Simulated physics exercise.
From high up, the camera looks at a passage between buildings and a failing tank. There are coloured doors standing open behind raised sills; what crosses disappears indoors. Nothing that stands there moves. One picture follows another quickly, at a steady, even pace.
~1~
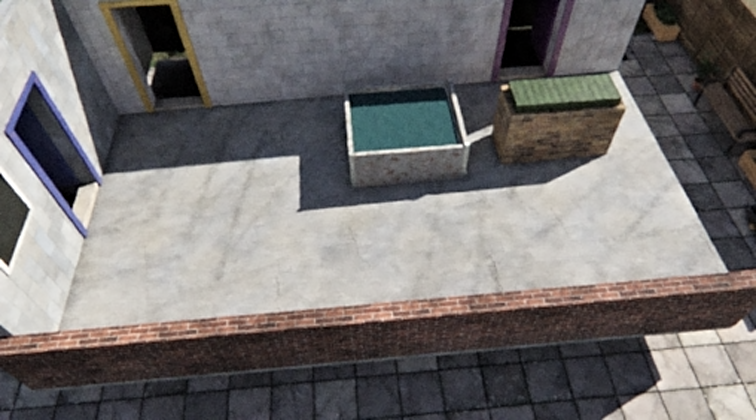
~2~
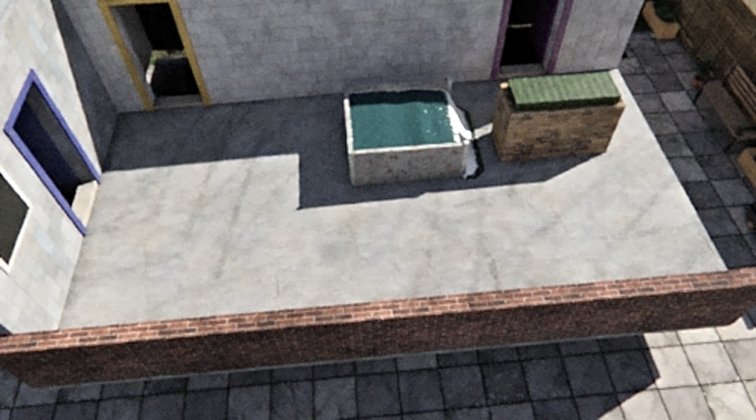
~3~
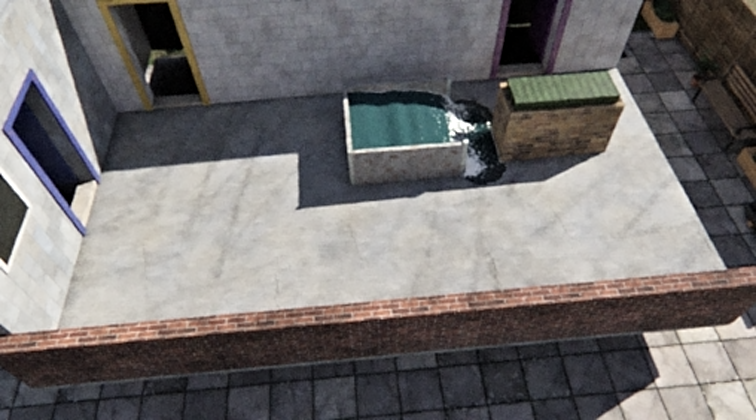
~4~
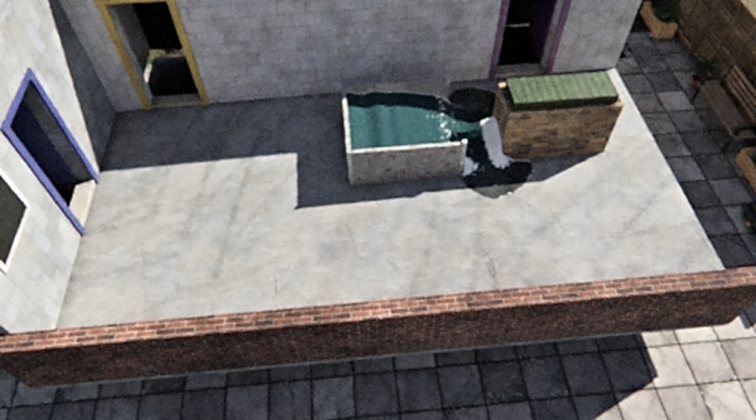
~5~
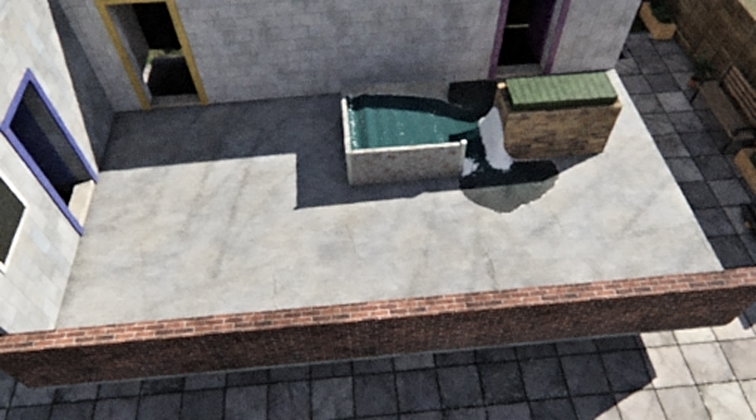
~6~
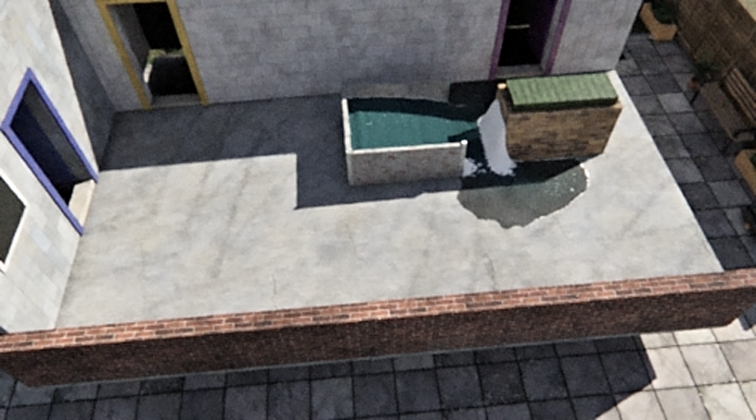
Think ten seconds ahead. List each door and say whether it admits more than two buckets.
In the end yellow door: Never tops two buckets; blue door: Never tops two buckets; purple door: Tops two buckets.
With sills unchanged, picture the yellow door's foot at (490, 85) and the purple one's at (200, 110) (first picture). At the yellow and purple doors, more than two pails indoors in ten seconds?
Yellow door: Over the limit; purple door: Under the limit.
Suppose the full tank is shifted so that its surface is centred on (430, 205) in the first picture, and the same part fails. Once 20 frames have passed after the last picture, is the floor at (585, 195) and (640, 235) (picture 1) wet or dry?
Soaked, soaked.
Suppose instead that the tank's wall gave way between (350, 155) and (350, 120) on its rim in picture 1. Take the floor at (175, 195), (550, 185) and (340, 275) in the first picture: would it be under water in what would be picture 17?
Submerged, bone-dry, bone-dry.
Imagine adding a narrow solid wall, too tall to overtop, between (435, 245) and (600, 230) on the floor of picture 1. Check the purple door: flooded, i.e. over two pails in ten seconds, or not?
The purple door is overwhelmed.
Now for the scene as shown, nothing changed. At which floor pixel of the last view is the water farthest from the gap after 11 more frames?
I'd point to (712, 296).
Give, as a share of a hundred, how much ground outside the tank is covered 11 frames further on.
About 35 in a hundred.
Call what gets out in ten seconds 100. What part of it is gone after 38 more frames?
About 90 per cent.
A moment on, water covers 25 % of the floor; the yellow door not reached, the blue door not reached, the purple door under two buckets in.
Next, water covers 35 % of the floor; the yellow door not reached, the blue door not reached, the purple door over two buckets in.
Then, water covers 35 % of the floor; the yellow door not reached, the blue door not reached, the purple door over two buckets in.
Later, water covers 50 % of the floor; the yellow door wet at the sill, nothing in, the blue door not reached, the purple door over two buckets in.
In the end, water covers 55 % of the floor; the yellow door wet at the sill, nothing in, the blue door wet at the sill, nothing in, the purple door over two buckets in.
